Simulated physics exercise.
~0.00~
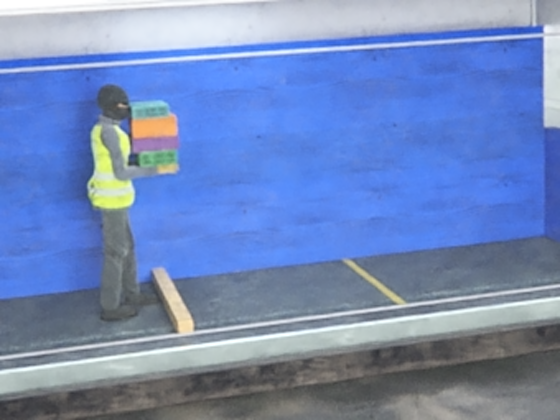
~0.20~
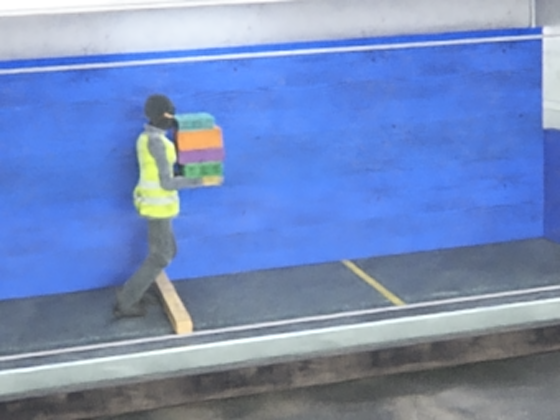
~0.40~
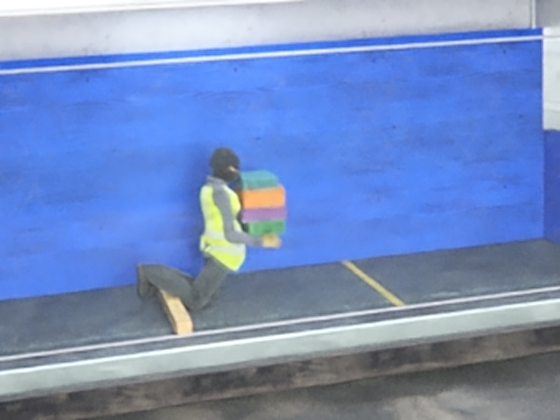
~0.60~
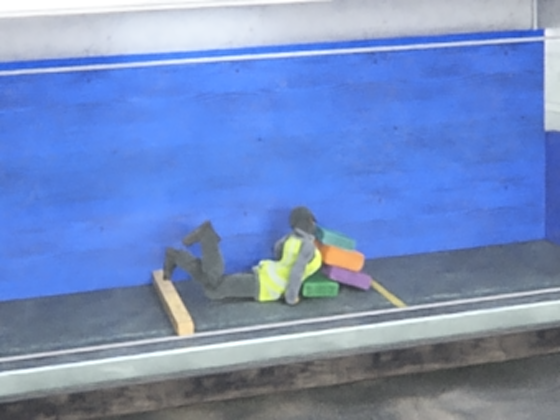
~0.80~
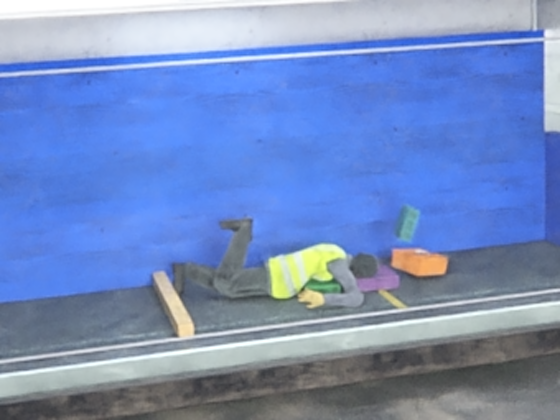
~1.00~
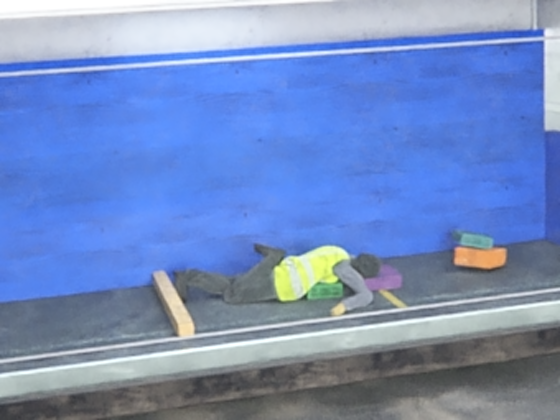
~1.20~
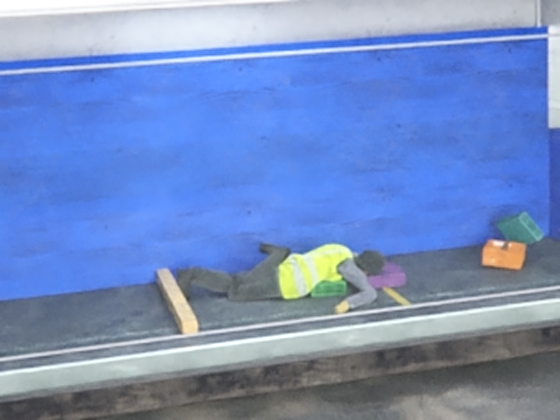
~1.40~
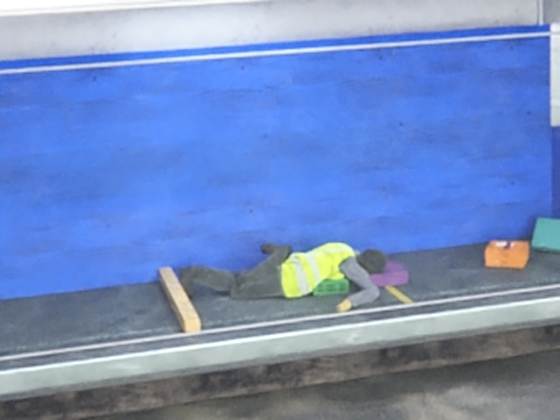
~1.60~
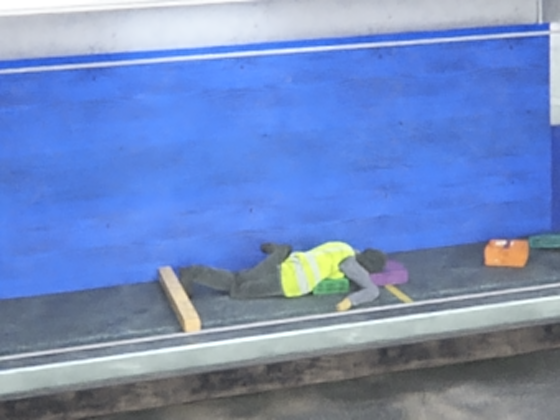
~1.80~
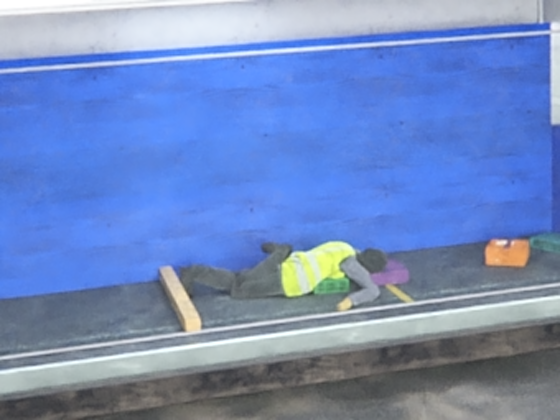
A person carrying stacked boxes trips over a beam, falls flat, and two boxes tumble right.
